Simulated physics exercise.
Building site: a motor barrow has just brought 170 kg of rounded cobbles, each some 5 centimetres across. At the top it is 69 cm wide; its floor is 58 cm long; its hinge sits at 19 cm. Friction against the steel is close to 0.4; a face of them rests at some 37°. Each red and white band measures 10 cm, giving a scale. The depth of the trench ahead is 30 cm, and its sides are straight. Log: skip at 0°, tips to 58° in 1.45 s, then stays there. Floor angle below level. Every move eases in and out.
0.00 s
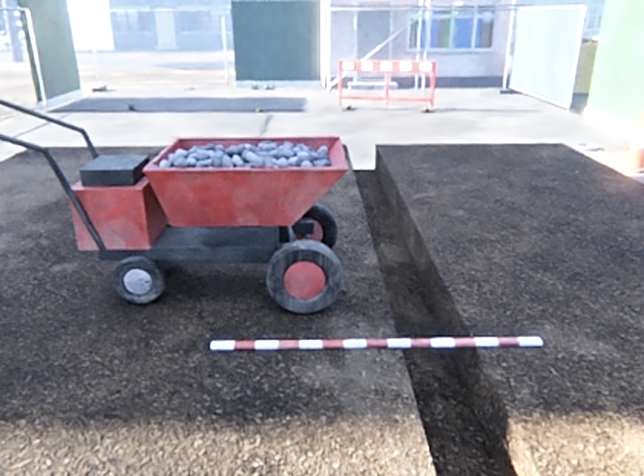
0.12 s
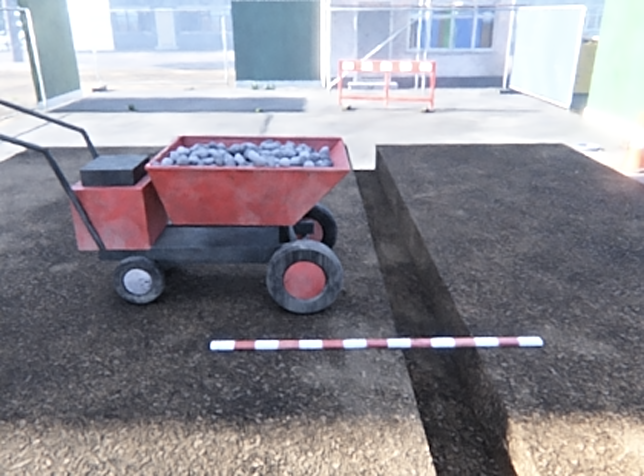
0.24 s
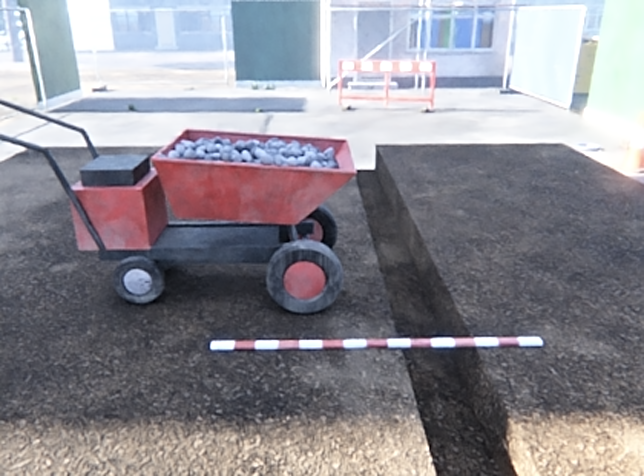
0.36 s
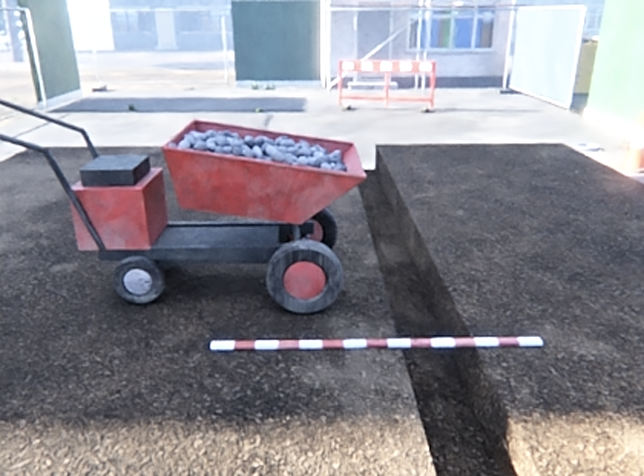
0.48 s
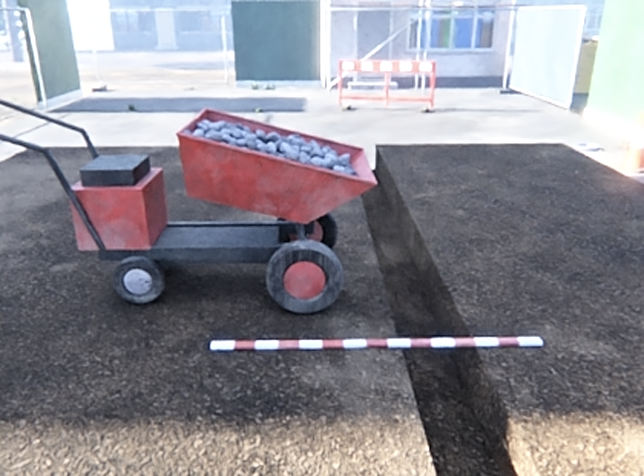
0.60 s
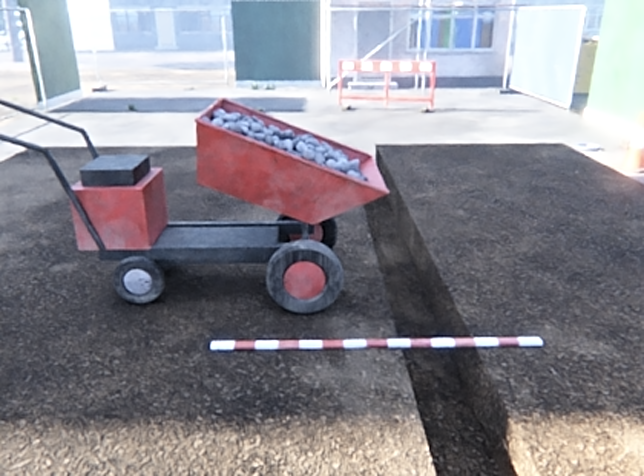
We see a red motor barrow loaded with rounded grey cobbles beside a trench and a striped pole; its skip slowly tilts forward to the right, the back rising while the cobbles shift slightly inside.
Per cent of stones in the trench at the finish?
About 51 %.
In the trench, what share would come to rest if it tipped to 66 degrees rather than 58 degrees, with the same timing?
In that case some 50 per cent.
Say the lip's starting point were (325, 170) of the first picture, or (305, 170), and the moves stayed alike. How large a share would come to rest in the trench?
Estimates: 70 % then 80 %.
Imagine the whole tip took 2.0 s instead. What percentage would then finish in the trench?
Close to 60 per cent then.
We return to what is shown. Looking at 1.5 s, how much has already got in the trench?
15 per cent or so by then.
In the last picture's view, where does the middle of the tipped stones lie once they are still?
Middle at around (434, 306), I'd say.
After 1.1 s the floor is at 49°; 100 % in the skip; the foremost stones are at (410, 217).
After 1.5 s the floor is at 58°; 75 % in the skip, 14 % in the trench, 12 % past the trench; the foremost stones are at (481, 275).
After 1.9 s the floor is at 58°; 46 % in the skip, 21 % in the trench, 33 % past the trench; the foremost stones are at (559, 282).
After 3.8 s the floor is at 58°; 15 % in the skip, 51 % in the trench, 34 % past the trench; the foremost stones are at (598, 267).
